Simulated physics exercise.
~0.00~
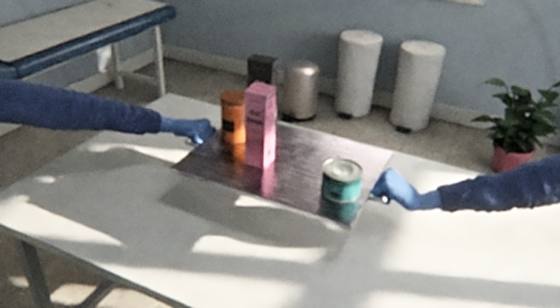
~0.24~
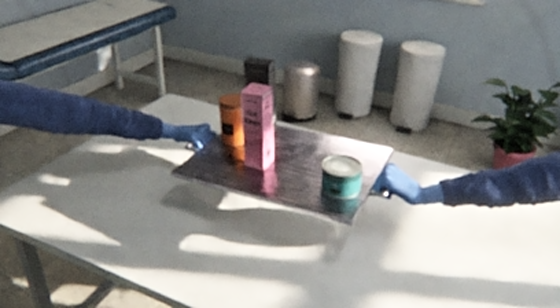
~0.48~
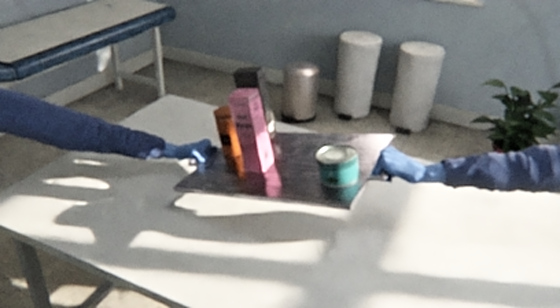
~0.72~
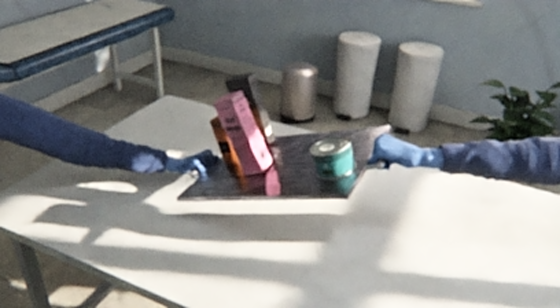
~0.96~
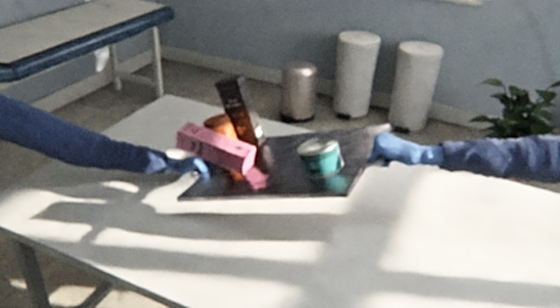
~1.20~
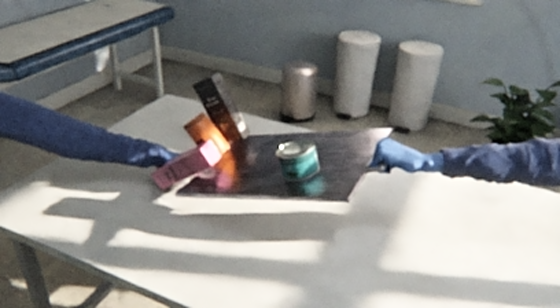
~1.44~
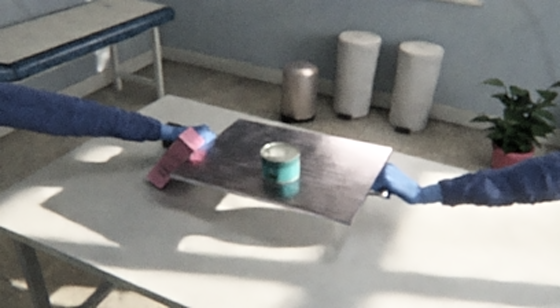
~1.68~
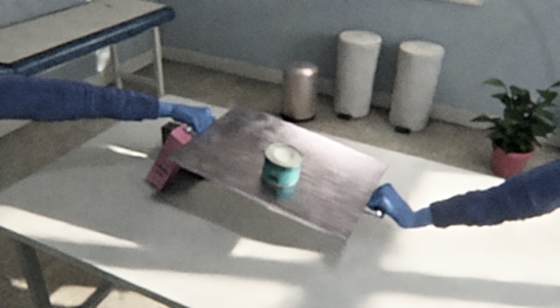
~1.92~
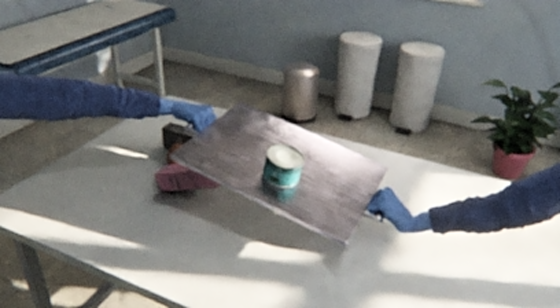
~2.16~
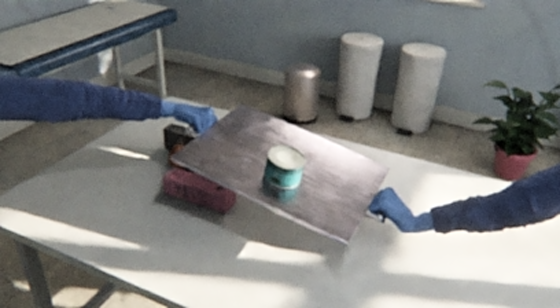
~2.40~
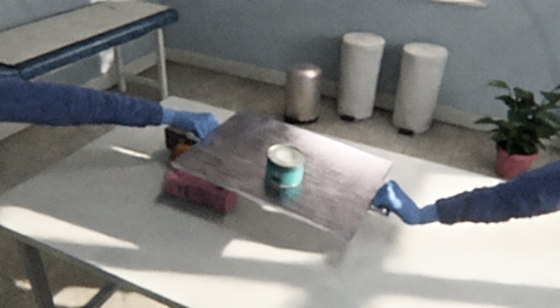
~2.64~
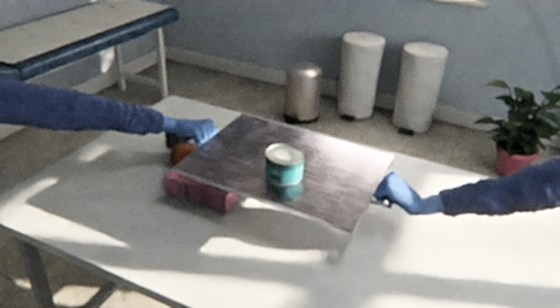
A tray tilts in two gloved hands, toppling three items off while a tub stays.
